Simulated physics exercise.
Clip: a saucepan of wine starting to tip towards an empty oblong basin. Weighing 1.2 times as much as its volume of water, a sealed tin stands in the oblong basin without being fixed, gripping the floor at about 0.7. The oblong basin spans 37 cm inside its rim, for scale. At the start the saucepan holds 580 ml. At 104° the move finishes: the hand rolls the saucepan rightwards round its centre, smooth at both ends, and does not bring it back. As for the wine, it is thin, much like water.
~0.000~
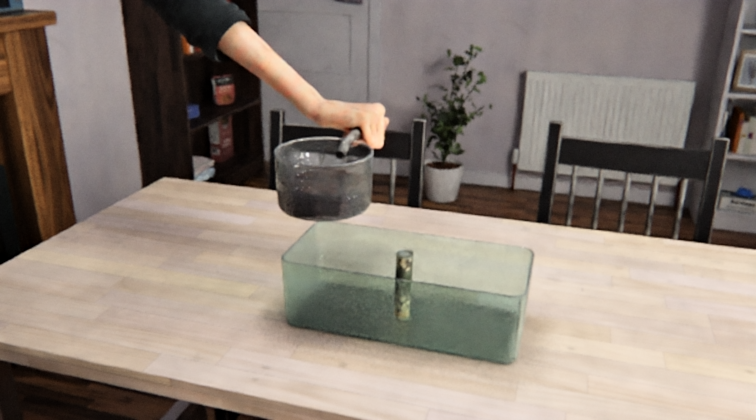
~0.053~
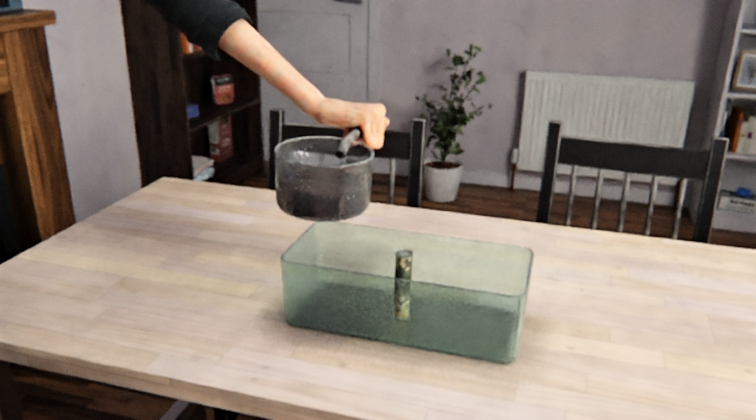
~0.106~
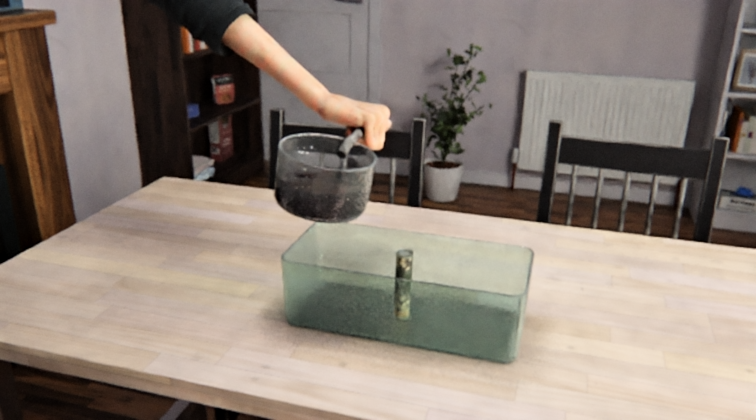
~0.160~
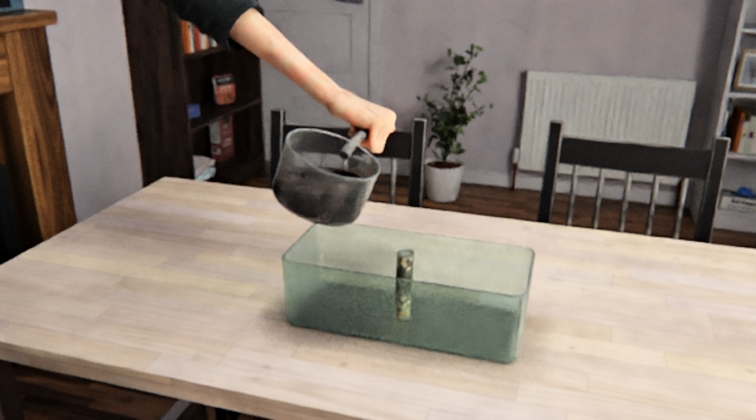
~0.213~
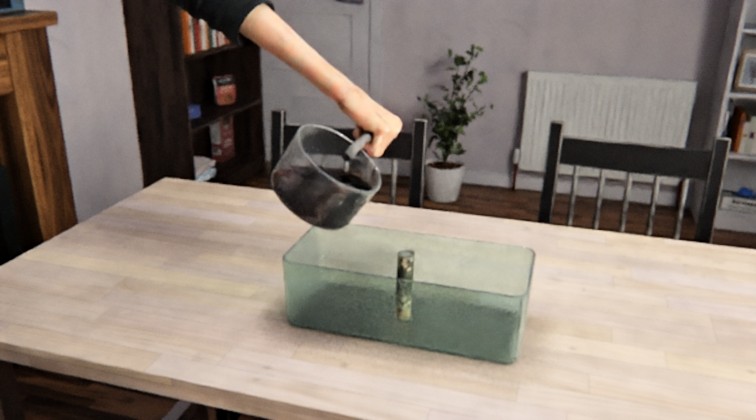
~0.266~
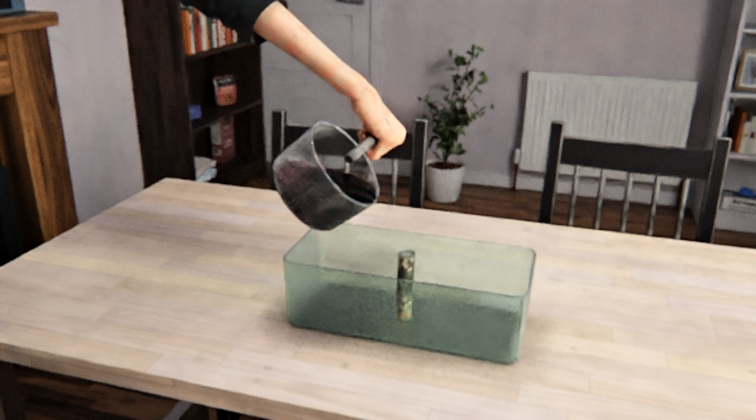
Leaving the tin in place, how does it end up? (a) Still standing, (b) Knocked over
Knocked over (b).
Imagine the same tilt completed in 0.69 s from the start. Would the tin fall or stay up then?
In that case the tin overturns.
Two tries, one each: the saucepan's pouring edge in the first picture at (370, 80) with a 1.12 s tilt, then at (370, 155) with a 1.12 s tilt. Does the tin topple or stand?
First it tips over; then it stays on its base.
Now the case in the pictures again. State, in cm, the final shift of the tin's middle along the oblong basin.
All told, the tin's centre has moved close to 8.0 cm.
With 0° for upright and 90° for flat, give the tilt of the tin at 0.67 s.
10°.
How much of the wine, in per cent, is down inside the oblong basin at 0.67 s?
82 per cent, give or take a little.
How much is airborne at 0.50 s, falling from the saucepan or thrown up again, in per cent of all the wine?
Near 26 per cent at that time.
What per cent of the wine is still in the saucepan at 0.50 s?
Still held: Roughly 32 % of the total.
By 0.50 s the tilt is 102° and 31 per cent is still to pour; the tin stands where it began.
By 0.67 s the tilt is 104° and 12 per cent is still to pour; the tin leans 9°.
By 0.85 s the tilt is 104° and 2 per cent is still to pour; the tin leans 29°.
By 1.04 s the tilt is 104° and 0 per cent is still to pour; the tin lies on its side.
At rest the tin lies on its side.
